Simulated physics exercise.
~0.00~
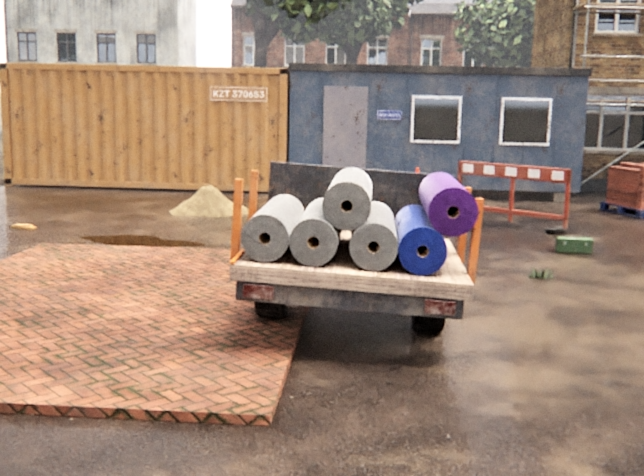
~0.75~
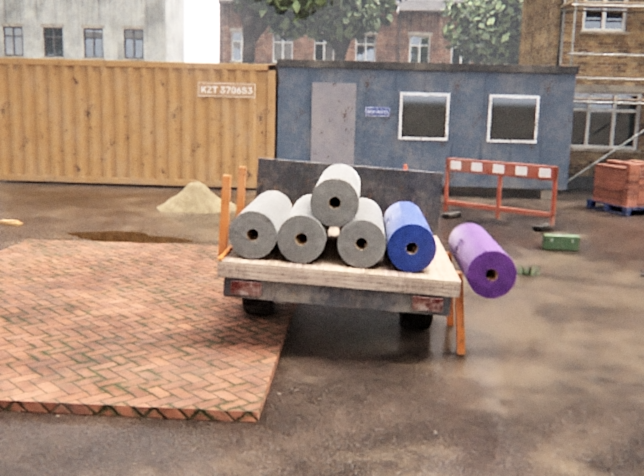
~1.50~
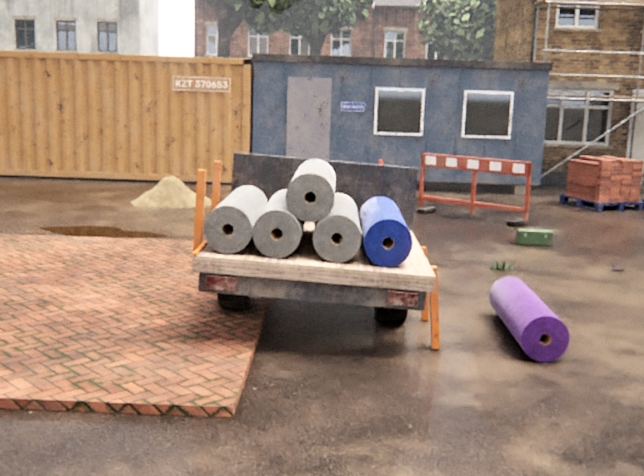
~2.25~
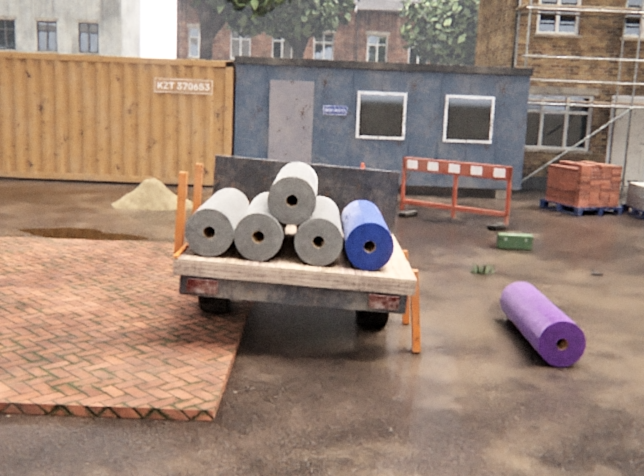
A purple roll lies stacked with a blue roll and four grey ones on a low flatbed trailer, seen from behind in a wet, muddy yard. Brick paving spreads to the left, with a yellow container, a blue cabin and a red and white barrier beyond. The orange posts on the right swing down while those on the left stay upright. The purple roll drops off the right side, lands and rolls a short way across the ground as the view pans slightly right. It ends up lying there, with the blue and grey rolls still on the deck.
